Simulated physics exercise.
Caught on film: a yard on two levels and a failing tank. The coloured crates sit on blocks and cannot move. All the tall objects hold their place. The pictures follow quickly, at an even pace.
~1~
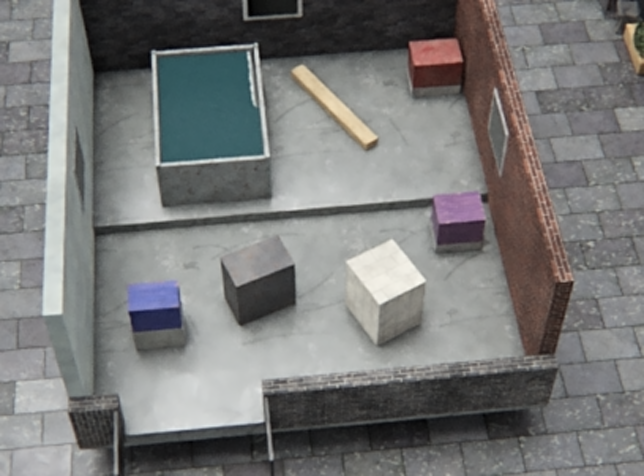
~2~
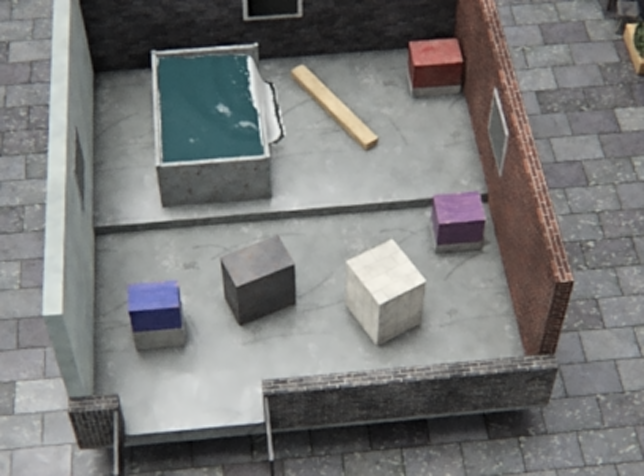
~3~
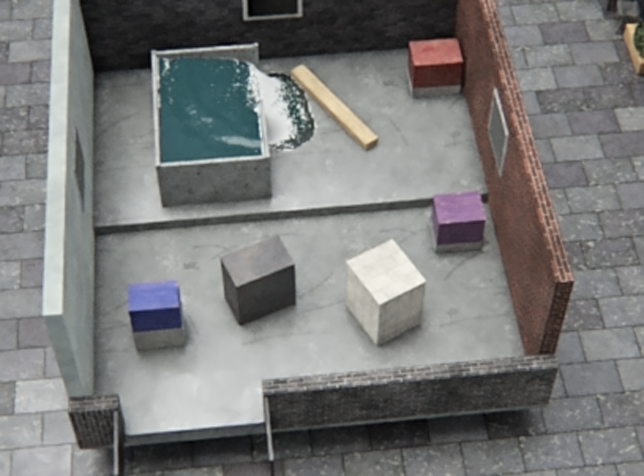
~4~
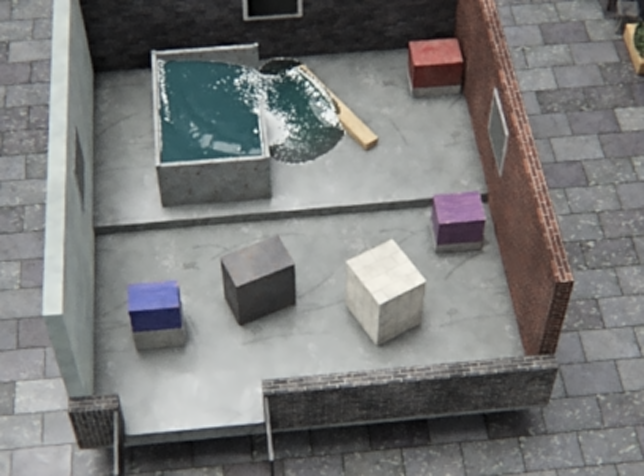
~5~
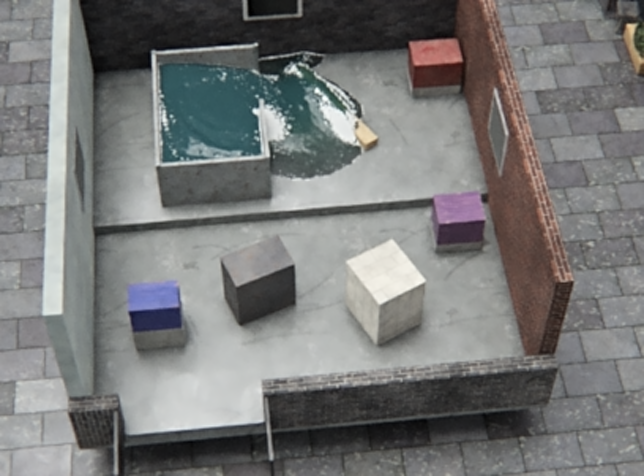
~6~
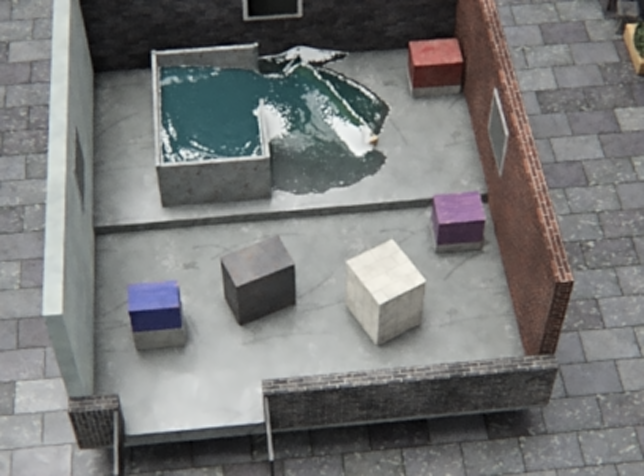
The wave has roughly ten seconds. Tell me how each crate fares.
The purple crate is soaked; the red crate is soaked; the blue crate keeps dry.
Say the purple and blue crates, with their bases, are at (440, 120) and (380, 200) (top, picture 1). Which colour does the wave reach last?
Last comes the one in blue.
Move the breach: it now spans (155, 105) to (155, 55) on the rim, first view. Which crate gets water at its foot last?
I say the purple one.
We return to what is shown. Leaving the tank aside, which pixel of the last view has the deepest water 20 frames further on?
At about (463, 213).
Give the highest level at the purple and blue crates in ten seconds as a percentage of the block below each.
About 190 and 30 per cent.
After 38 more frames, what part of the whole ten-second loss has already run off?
Some 15 per cent.
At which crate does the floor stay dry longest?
Last comes the crate marked blue.
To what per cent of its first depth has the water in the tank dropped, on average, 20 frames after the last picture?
Near 32 in a hundred.
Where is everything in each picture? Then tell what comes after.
The tank at (209, 106) is whole and still, in the first picture.
The front is at a hidden place, out from the gap at (258, 102), in the second picture.
Water pours out at (258, 102) and has run to (305, 138), in the third picture.
The front is at (340, 133), out from the gap at (258, 103), in the fourth picture.
The front is at (361, 147), out from the gap at (258, 104), in the fifth picture.
The front is at (375, 168), out from the gap at (258, 103), in the sixth picture.
A moment on, water covers 30 % of the floor; the purple crate water round its plinth, the red crate water round its plinth, the blue crate not reached.
Next, water covers 45 % of the floor; the purple crate water round its plinth, the red crate water round its plinth, the blue crate not reached.
Then, water covers 55 % of the floor; the purple crate water round its plinth, the red crate water round its plinth, the blue crate not reached.
Later, water covers 85 % of the floor; the purple crate water round its plinth, the red crate water round its plinth, the blue crate water round its plinth.
In the end, water covers 95 % of the floor; the purple crate was topped, the red crate was topped, the blue crate stayed above the water.
